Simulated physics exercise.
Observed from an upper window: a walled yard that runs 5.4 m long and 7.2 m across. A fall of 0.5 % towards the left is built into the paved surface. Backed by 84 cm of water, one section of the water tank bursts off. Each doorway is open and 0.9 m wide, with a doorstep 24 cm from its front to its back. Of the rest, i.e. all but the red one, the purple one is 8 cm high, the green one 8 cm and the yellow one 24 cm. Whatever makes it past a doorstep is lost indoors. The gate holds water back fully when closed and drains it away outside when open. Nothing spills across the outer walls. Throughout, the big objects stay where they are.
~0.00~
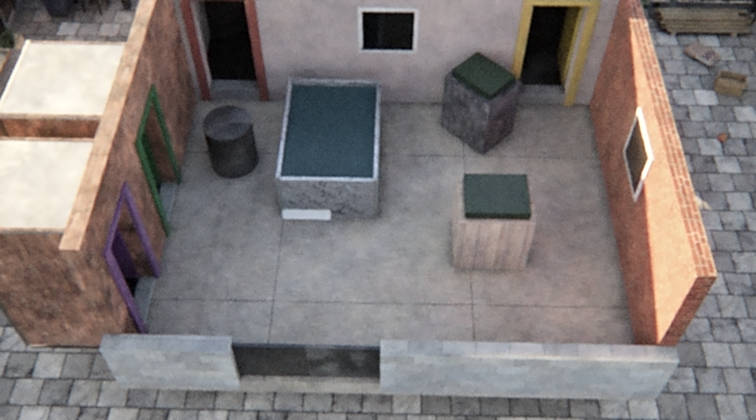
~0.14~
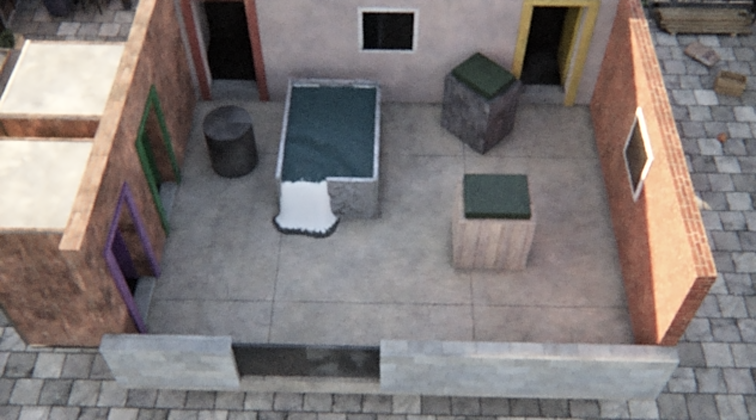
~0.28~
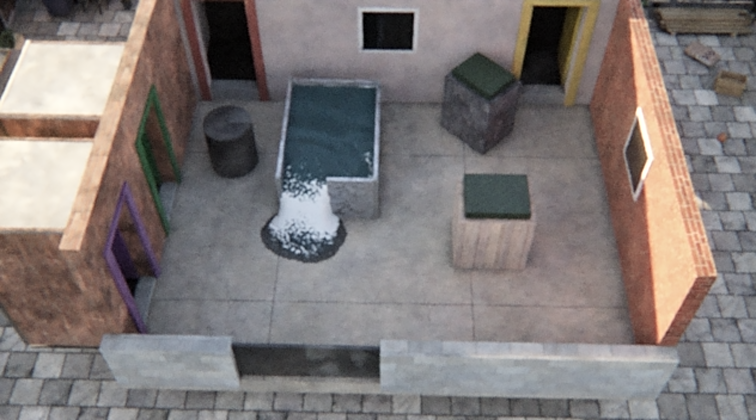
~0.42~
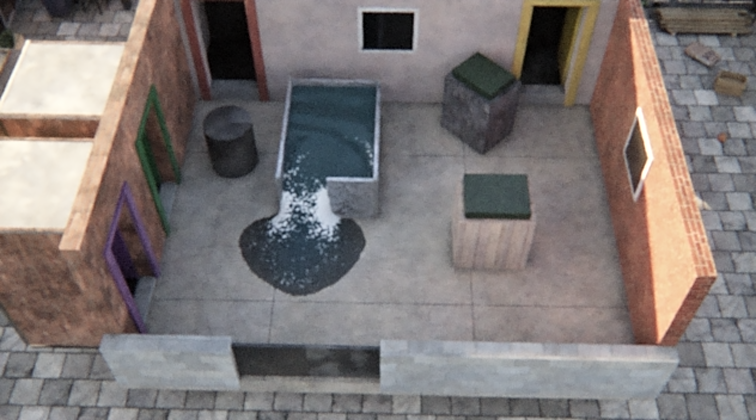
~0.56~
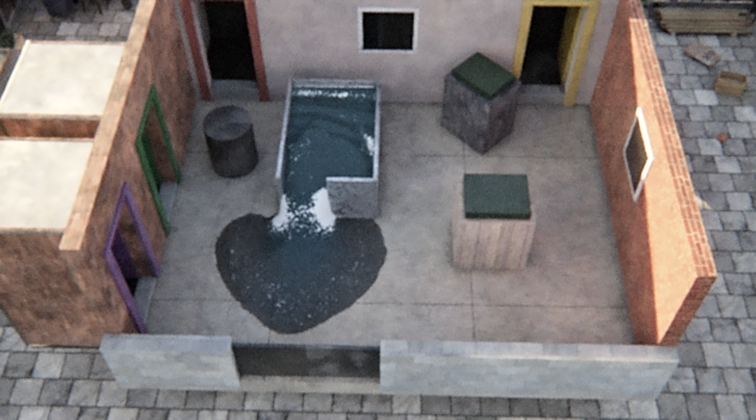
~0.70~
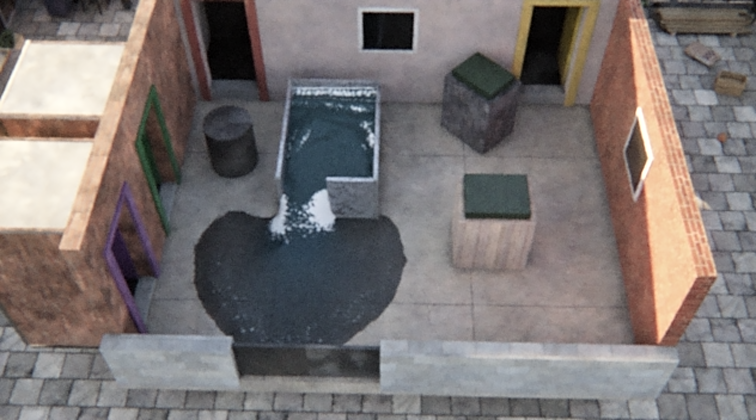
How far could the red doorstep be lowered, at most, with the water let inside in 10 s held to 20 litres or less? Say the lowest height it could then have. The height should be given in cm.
It could then stand at about 8.5 cm.
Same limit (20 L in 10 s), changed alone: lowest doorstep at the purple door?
At purple, roughly 22 cm.
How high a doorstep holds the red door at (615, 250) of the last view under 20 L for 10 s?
Minimum: About 6.0 cm.
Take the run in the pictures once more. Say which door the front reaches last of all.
That would be the yellow door.
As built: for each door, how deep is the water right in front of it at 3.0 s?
In cm: Purple 20, red 0, green 5, yellow 0.
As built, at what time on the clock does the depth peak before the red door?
Near 6.0 seconds.
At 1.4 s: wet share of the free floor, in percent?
Around 30 per cent of the floor.
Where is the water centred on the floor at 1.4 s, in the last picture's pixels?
The centre of all the water is around (316, 211).
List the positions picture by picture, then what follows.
In the first frame, the water tank at (331, 131) is whole and still, 84 cm deep; the red door at (228, 58) is dry.
In the second frame, the front is at (320, 234), 0.4 m from the gap at (306, 200); 0.3 m2 of floor is wet, 84 cm left at the back.
In the third frame, water pours out at (306, 202) and has run 0.8 m, to (296, 255); about 12 cm deep outside, 84 cm at the back.
In the fourth frame, water pours out at (306, 203) and has run 1.4 m, to (288, 288); about 8 cm deep outside, 84 cm at the back.
In the fifth frame, water pours out at (306, 204) and has run 2.2 m, to (288, 329); about 5 cm deep outside, 78 cm at the back.
In the sixth frame, the front is at a hidden place, 2.8 m from the gap at (306, 203); 6.1 m2 of floor is wet, 71 cm left at the back; 2.8 m in a straight line remain to the red door at (228, 58).
After 1.4 s water covers 30 % of the floor, deepest (46 cm) near (138, 363); it has not reached the red door.
After 3.0 s water covers 45 % of the floor, deepest (30 cm) near (138, 363); it has not reached the red door.
After 10.0 s water covers 95 % of the floor, deepest (13 cm) near (193, 119); 10 cm at the red door, 0 litres in over its 26 cm doorstep.
At the red door as built, the water arrived by 4.3 s and peaked near 11 cm at 6.2 s.
With a doorstep of 7 cm, 36 litres would have come in within the 10 s; with 10 cm, 9 litres. So under 20 litres takes about 8.5 cm.
